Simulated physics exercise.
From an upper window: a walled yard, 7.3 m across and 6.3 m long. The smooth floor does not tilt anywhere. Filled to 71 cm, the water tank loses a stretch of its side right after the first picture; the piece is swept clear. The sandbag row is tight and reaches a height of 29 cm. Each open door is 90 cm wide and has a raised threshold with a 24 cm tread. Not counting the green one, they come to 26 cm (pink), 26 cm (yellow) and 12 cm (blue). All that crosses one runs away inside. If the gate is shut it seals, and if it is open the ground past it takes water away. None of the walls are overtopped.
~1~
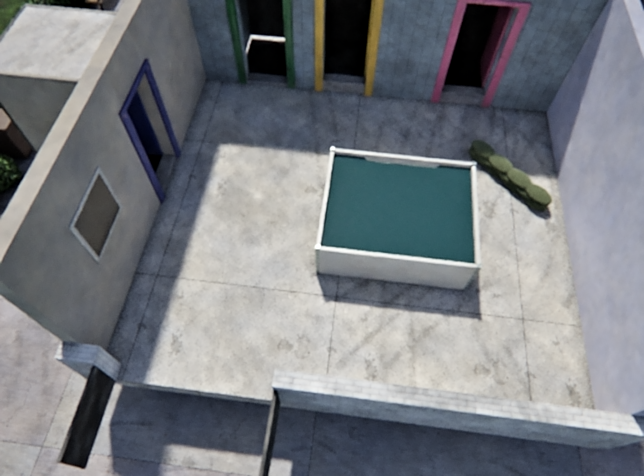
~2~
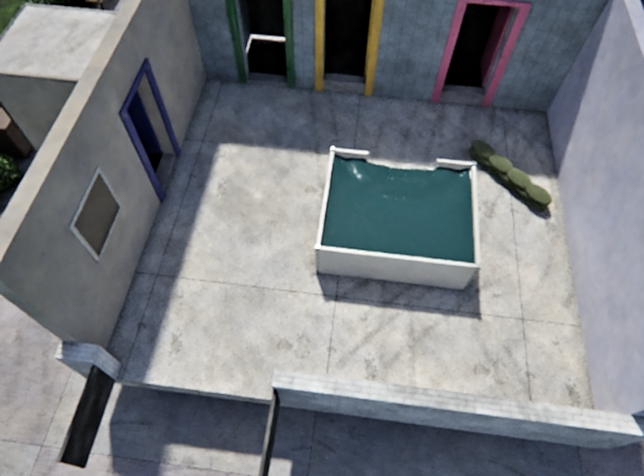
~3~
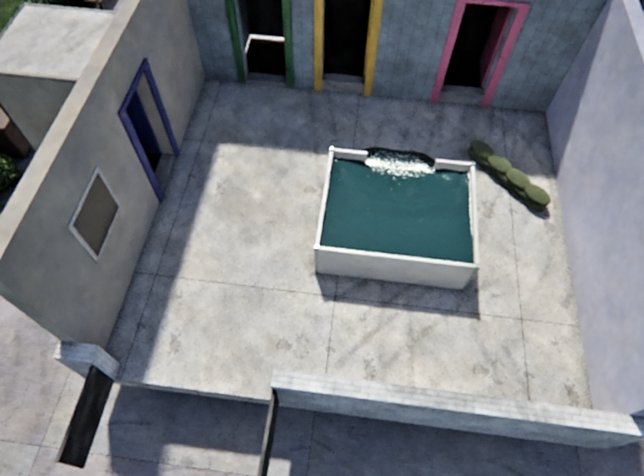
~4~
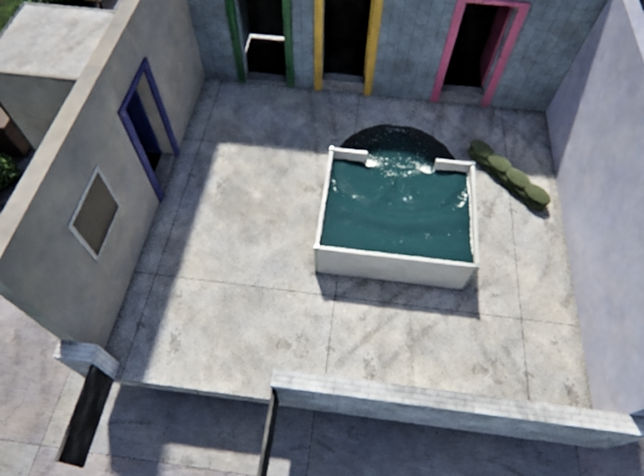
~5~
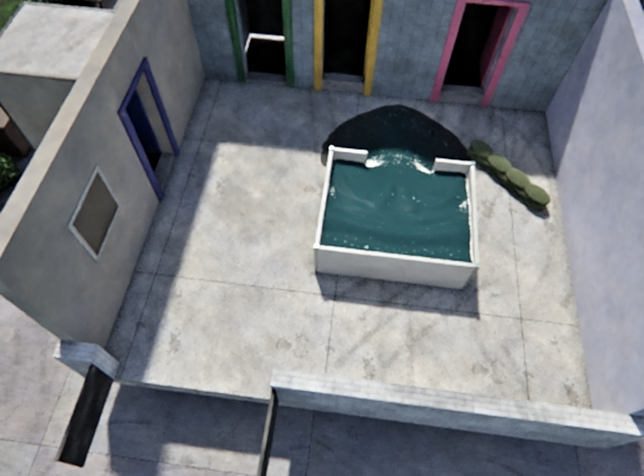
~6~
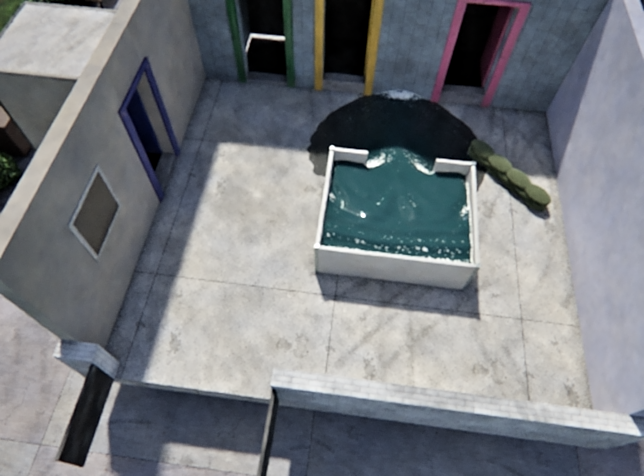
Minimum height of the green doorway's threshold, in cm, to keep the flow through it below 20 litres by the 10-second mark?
Roughly 7.5 cm.
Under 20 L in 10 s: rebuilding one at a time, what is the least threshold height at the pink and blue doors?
You'd want about 24 centimetres at pink and about 5.5 centimetres at blue.
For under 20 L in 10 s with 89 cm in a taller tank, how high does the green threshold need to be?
Roughly 10.0 cm high.
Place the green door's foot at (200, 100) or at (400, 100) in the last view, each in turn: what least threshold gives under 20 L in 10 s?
Minimums: About 21 cm and 36 cm.
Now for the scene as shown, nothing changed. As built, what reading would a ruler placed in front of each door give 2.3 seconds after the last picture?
Lab note, cm: Pink 21; green 10; yellow 21; blue 1.
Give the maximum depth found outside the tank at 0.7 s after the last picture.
I'd estimate roughly 42 cm.
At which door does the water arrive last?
The blue one.
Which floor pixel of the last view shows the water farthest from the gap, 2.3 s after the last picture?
Roughly at (205, 83) in the last view.
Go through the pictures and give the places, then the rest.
The first picture shows the water tank at (400, 206) is whole and still, 71 cm deep; the green door at (263, 45) is dry.
In the second picture, the gap is on the far side, the front 0.4 m out at a hidden place; the back of the water tank holds 71 cm.
In the third picture, the gap is on the far side, the front 0.8 m out at (377, 150); the back of the water tank holds 71 cm.
In the fourth picture, water pours out on the far side and has run 1.4 m, to (382, 128); about 8 cm deep outside, 70 cm at the back.
In the fifth picture, water pours out on the far side and has run 2.0 m, to (392, 108); about 6 cm deep outside, 66 cm at the back.
In the sixth picture, the front is at (430, 102), 2.3 m from the gap on the far side; 5.6 m2 of floor is wet, 59 cm left at the back; the green door at (263, 44), 3.7 m from the gap, is still 1.7 m from the nearest water.
Then, 0.7 s after the last picture water covers 20 % of the floor, deepest (42 cm) near (396, 102); it has not reached the green door.
Then, 2.3 s after the last picture water covers 35 % of the floor, deepest (34 cm) near (543, 117); 10 cm at the green door, 3 litres in over its 8 cm threshold.
Then, 9.3 s after the last picture water covers 95 % of the floor, deepest (15 cm) near (200, 94); 8 cm at the green door, 16 litres in over its 8 cm threshold.
At the green door as built, the water peaked near 11 cm, 1.5 s after the last picture.
With a threshold of 7 cm, 24 litres would have come in within the 10 s; with 9 cm, 10 litres. So under 20 litres takes about 7.5 cm.
